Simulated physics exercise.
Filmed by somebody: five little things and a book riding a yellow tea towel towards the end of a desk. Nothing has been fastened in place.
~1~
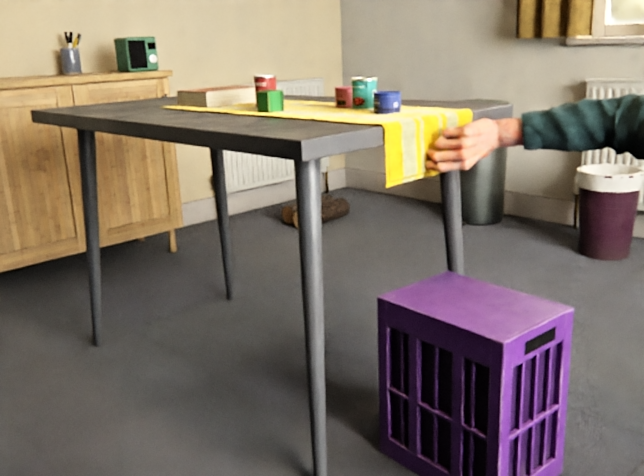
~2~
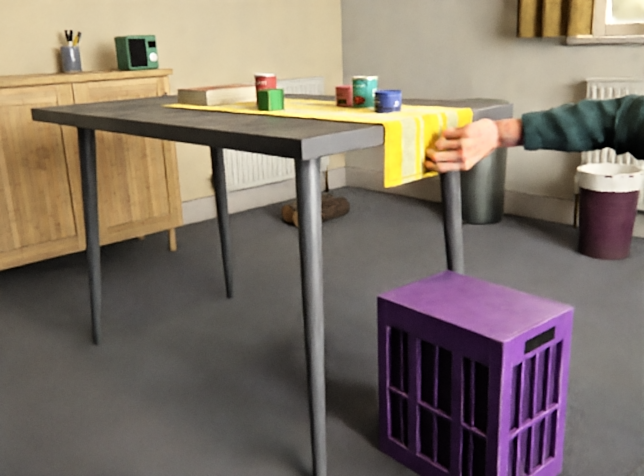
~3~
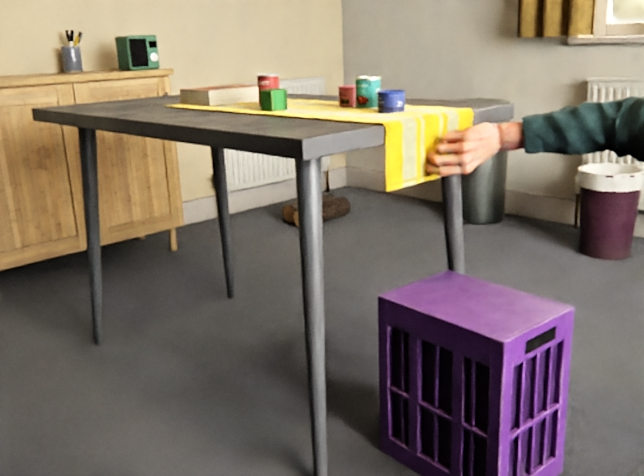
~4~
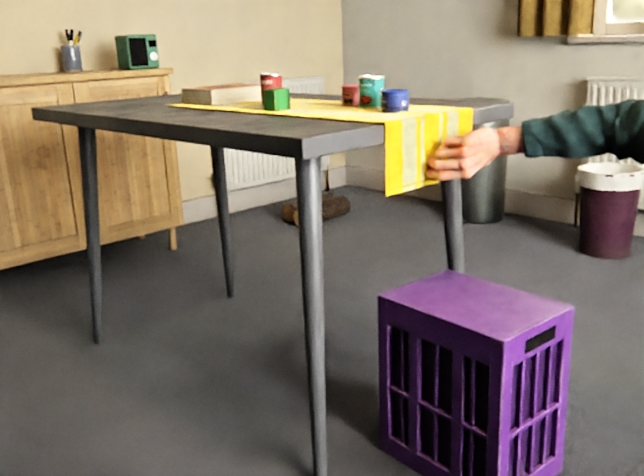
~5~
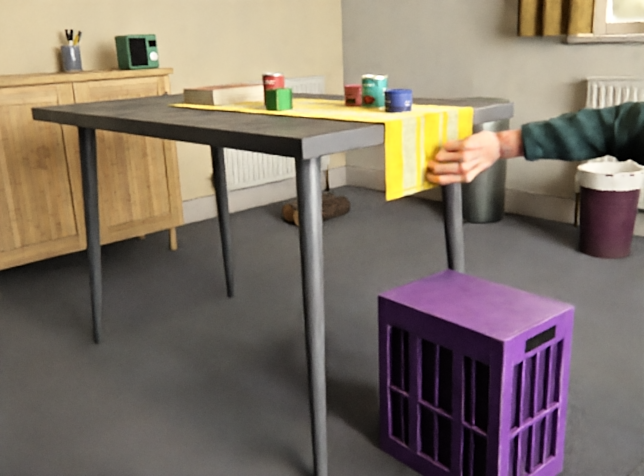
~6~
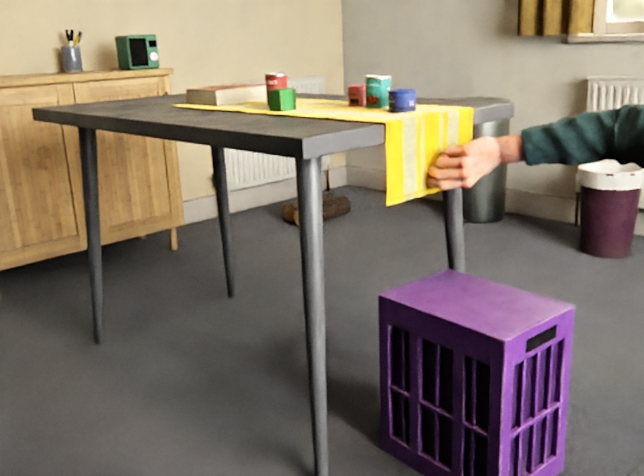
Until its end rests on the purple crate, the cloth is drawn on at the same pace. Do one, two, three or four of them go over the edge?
The final total over the edge will be two.
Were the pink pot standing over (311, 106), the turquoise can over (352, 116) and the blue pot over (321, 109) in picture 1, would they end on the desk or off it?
Pink pot: Still up. Turquoise can: Off. Blue pot: Still up.
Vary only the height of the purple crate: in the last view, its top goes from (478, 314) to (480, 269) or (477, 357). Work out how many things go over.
Then 1, then 3.
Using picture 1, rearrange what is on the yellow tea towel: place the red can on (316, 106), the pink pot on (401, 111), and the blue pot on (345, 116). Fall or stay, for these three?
I reckon the red can hangs on, the pink pot takes a fall and the blue pot takes a fall.
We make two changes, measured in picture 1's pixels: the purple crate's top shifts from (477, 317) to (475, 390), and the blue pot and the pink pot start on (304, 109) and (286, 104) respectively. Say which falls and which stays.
The blue pot? Lost. The pink pot? Safe.
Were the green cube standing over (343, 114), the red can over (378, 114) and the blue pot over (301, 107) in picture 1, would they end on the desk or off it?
Here's how it goes: The green cube leaves the top, the red can leaves the top and the blue pot remains in place.
Soon after, hem near (433, 219); all still up.
After that, hem near (433, 260); blue pot gone.
And then, hem on the crate; blue pot and turquoise can gone.
In the end, hem on the crate; blue pot and turquoise can gone. The desk loses two.
